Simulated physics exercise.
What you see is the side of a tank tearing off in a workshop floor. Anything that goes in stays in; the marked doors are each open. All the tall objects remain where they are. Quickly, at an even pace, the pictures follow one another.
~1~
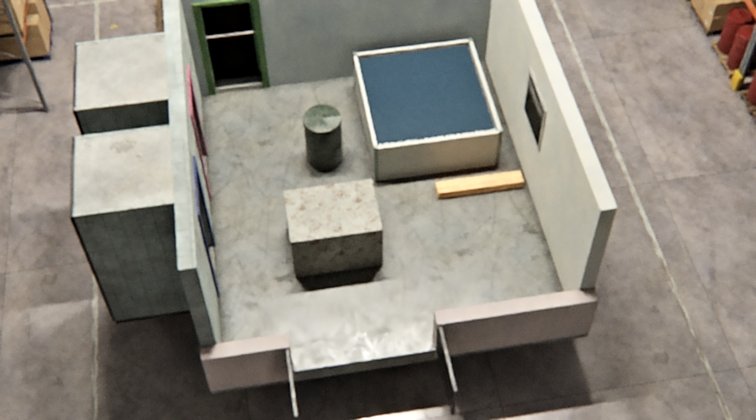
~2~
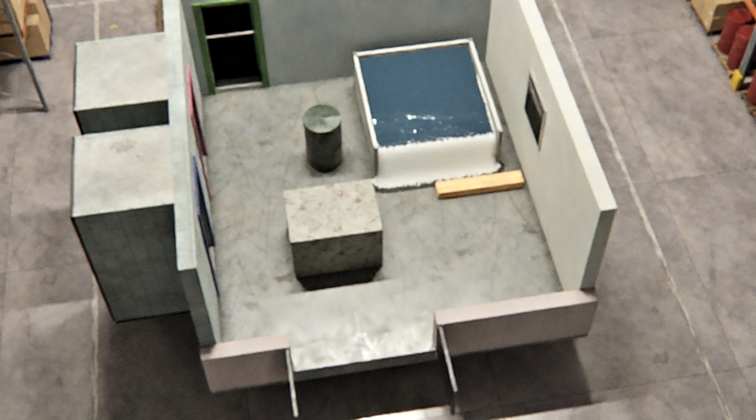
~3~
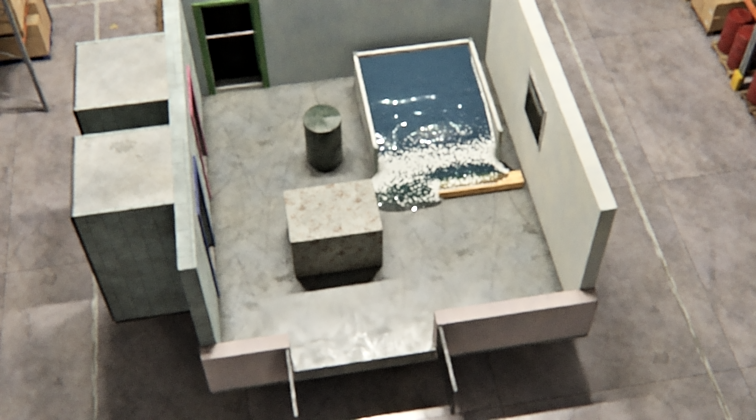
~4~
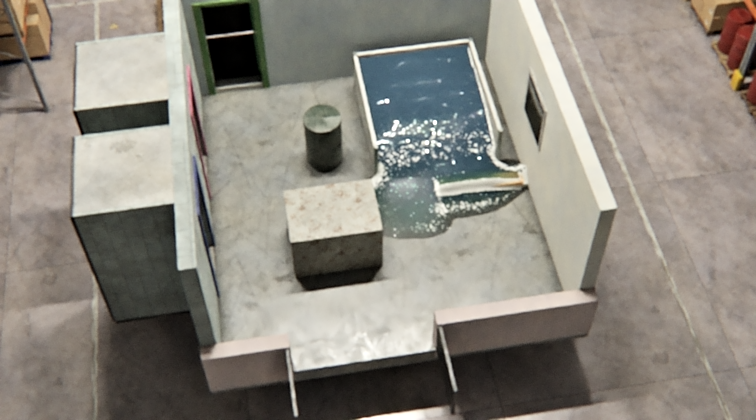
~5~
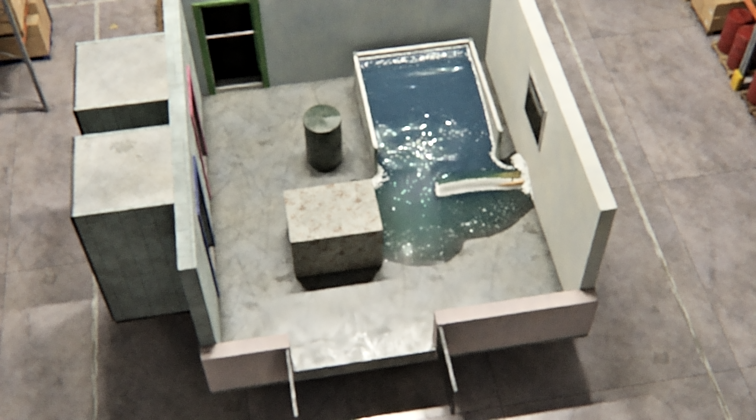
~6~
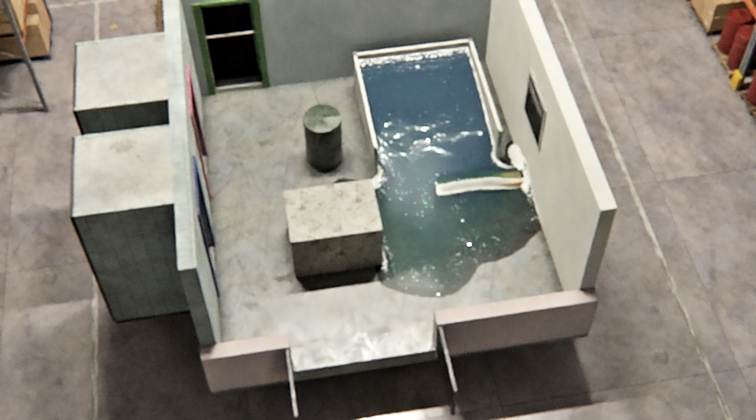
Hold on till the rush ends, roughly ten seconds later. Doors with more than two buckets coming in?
Pink door: Over two; blue door: Two or fewer; green door: Two or fewer.
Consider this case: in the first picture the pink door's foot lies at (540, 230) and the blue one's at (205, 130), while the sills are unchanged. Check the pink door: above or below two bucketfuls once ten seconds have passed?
The pink door exceeds it.
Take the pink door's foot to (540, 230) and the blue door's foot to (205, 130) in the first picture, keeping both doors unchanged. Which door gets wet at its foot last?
It's the green-painted one.
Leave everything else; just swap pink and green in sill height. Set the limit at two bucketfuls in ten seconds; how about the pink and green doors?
One by one: Pink holds, green lets more in.
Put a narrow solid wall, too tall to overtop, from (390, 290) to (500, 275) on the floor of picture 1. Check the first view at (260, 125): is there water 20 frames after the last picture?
Answer: Not flooded.
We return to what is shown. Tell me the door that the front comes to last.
That would be the green door.
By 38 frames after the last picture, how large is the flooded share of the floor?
By my count, 85 percent.
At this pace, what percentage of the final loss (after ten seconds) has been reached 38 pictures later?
My guess would be around 75 percent.
A moment on, water covers 45 % of the floor; the pink door not reached, the blue door not reached, the green door not reached.
Next, water covers 55 % of the floor; the pink door wet at the sill, nothing in, the blue door wet at the sill, nothing in, the green door not reached.
Then, water covers 65 % of the floor; the pink door under two buckets in, the blue door wet at the sill, nothing in, the green door not reached.
Later, water covers 85 % of the floor; the pink door over two buckets in, the blue door wet at the sill, nothing in, the green door wet at the sill, nothing in.
In the end, water covers 95 % of the floor; the pink door far over two buckets in, the blue door under two buckets in, the green door wet at the sill, nothing in.
